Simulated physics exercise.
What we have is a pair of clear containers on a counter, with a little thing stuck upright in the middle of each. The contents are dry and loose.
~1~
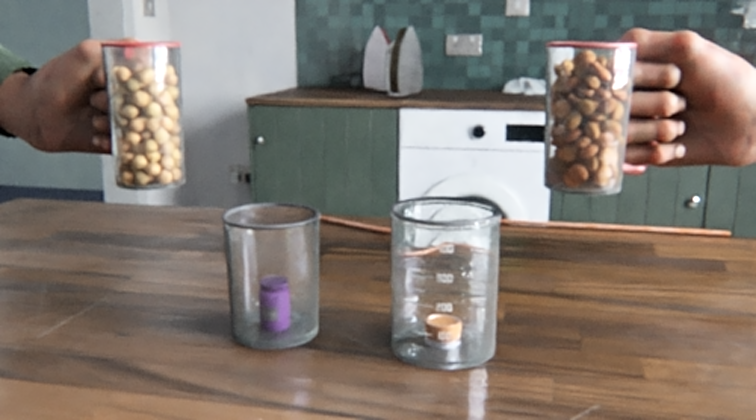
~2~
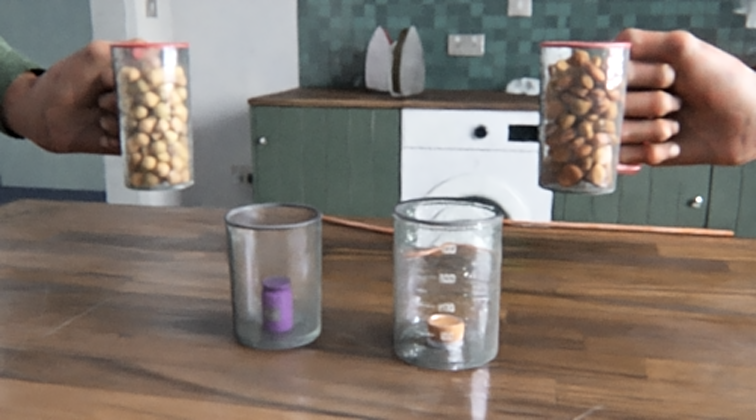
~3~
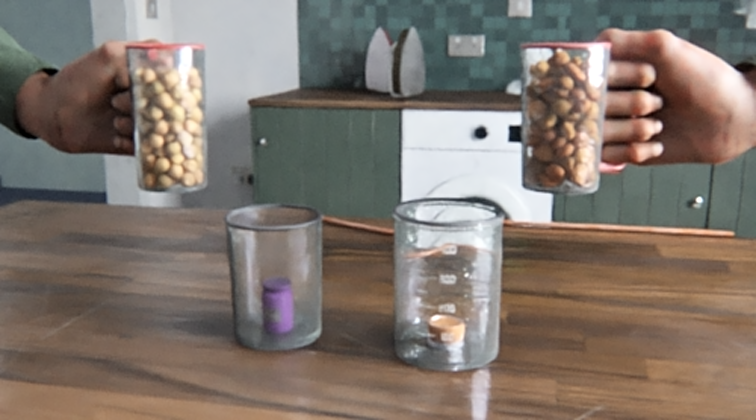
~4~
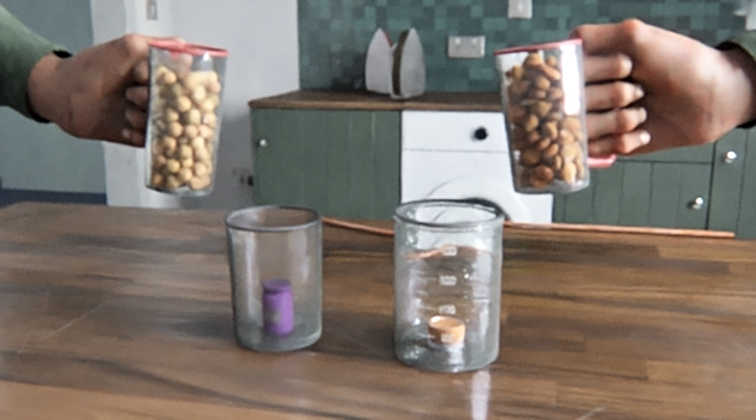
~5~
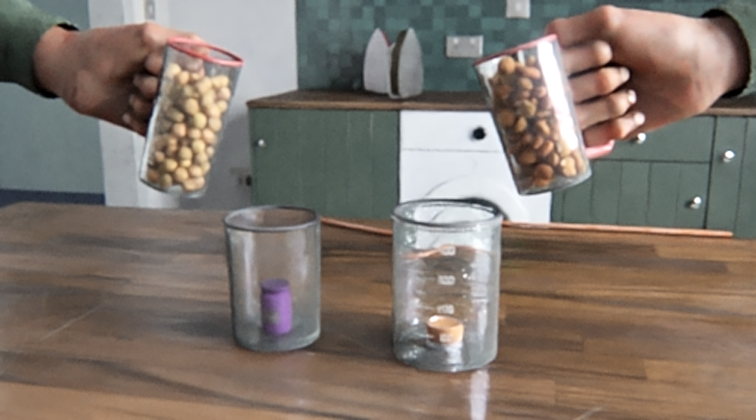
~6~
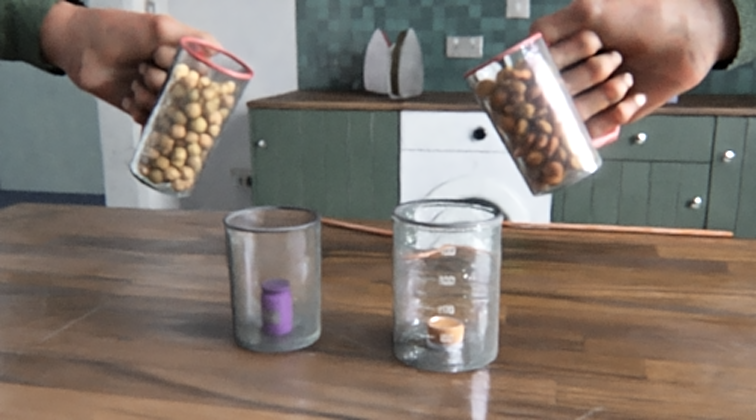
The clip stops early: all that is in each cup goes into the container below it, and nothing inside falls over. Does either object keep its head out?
Left thing gets buried, right thing gets buried.
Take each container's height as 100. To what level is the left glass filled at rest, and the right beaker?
Near 65 on the left, 40 on the right.
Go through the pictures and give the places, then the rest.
The first picture shows small canister in the left glass at (274, 304), reaching about a third of the way up; left cup at (146, 115), nearly full of round wooden beads; small tin in the right beaker at (443, 330), a quarter of its height or less; right cup at (586, 117), nearly full of bits of cat kibble.
The second picture shows left cup at (155, 116), upright; right cup at (580, 117), upright.
The third picture shows left cup at (169, 117), upright; right cup at (562, 117), upright.
The fourth picture shows left cup at (184, 119), tipped 8°; right cup at (544, 118), tipped 8°.
The fifth picture shows left cup at (189, 119), tipped 19°; right cup at (534, 117), tipped 19°.
The sixth picture shows small canister in the left glass at (276, 307); left cup at (189, 120), tipped 29°; small tin in the right beaker at (445, 332); right cup at (534, 118), tipped 29°.
Then, 0.49 s after the last picture, left glass empty, all of its cupful still in the cup; right beaker empty, all of its cupful still in the cup.
Then, 1.02 s after the last picture, left glass nearly empty, most of its cupful still in the cup; right beaker nearly empty, nearly all of its cupful still in the cup.
Then, 1.65 s after the last picture, left glass half full, none of its cupful still in the cup; right beaker a third full, none of its cupful still in the cup.
At rest, left glass two thirds full (surface near (274, 258)), nothing beside it; right beaker half full (surface near (446, 289)), nothing beside it; the left thing is covered; the right thing is covered.
